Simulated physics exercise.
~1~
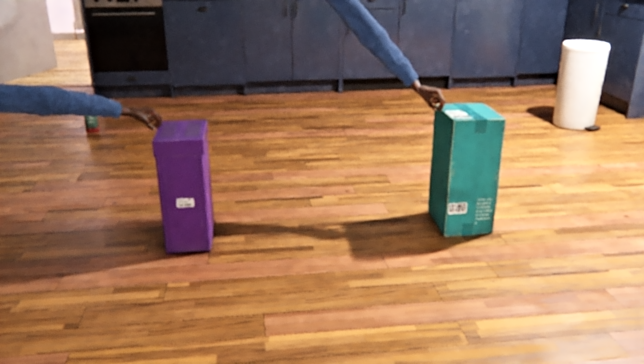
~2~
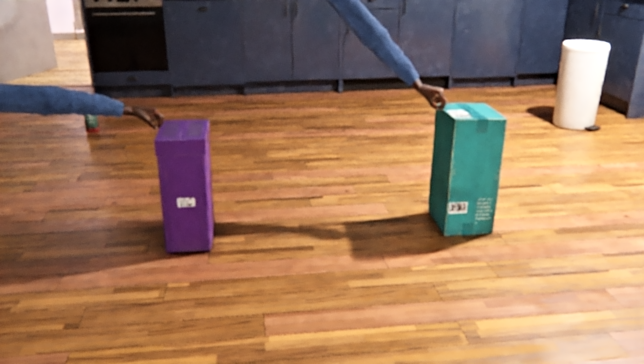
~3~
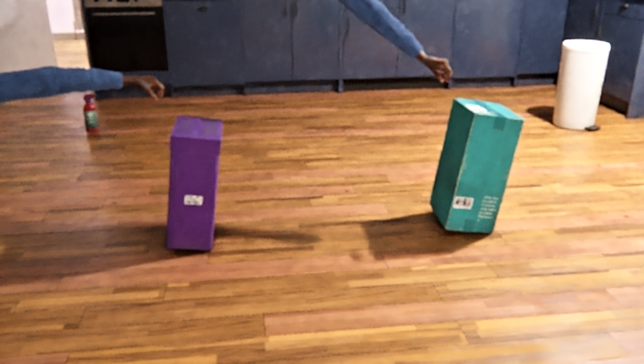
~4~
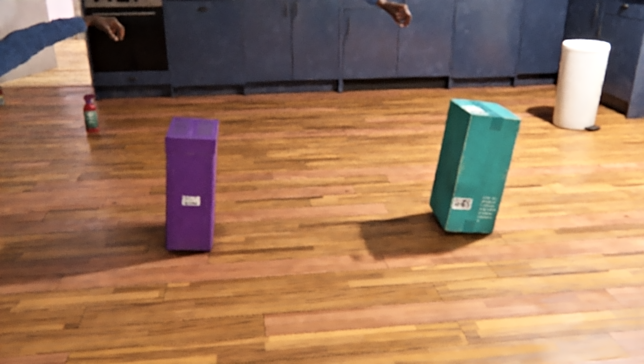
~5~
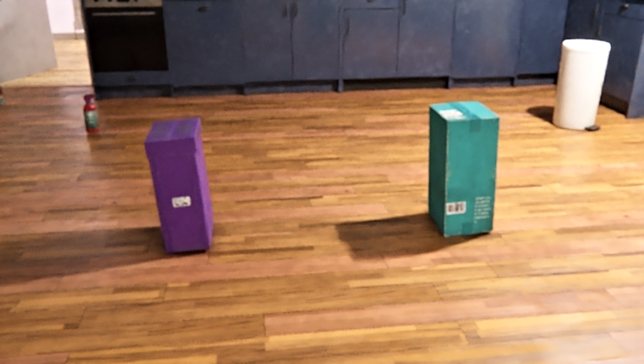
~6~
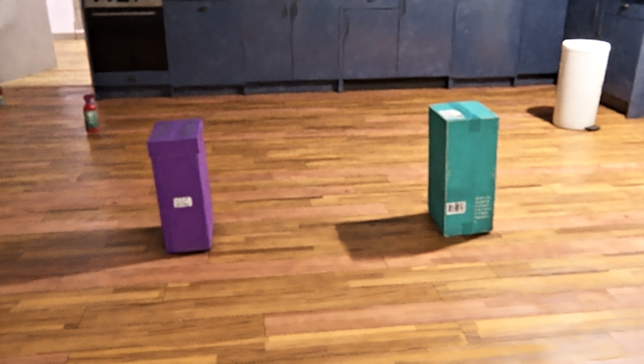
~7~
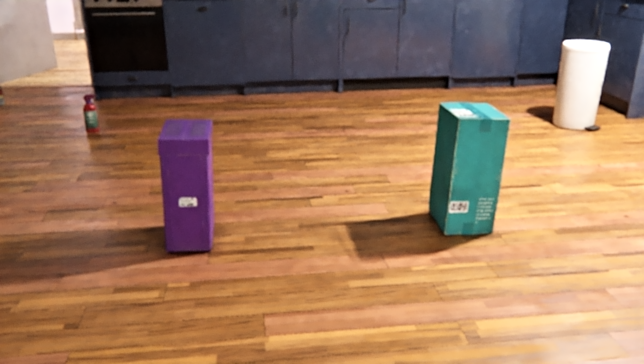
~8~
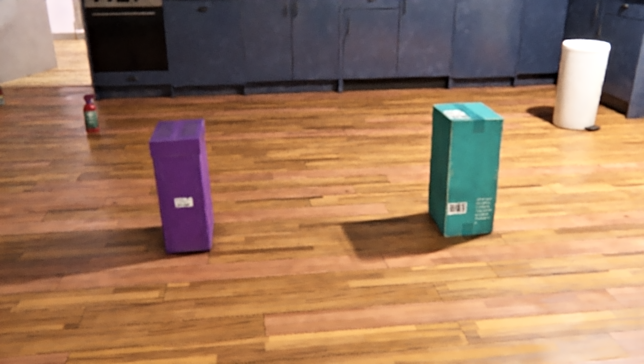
We see two hands push a tall purple box and a tall turquoise box on a wooden kitchen floor, tipping both to the right before pulling away. The boxes rock back to the left, wobble slightly, and end up standing upright.
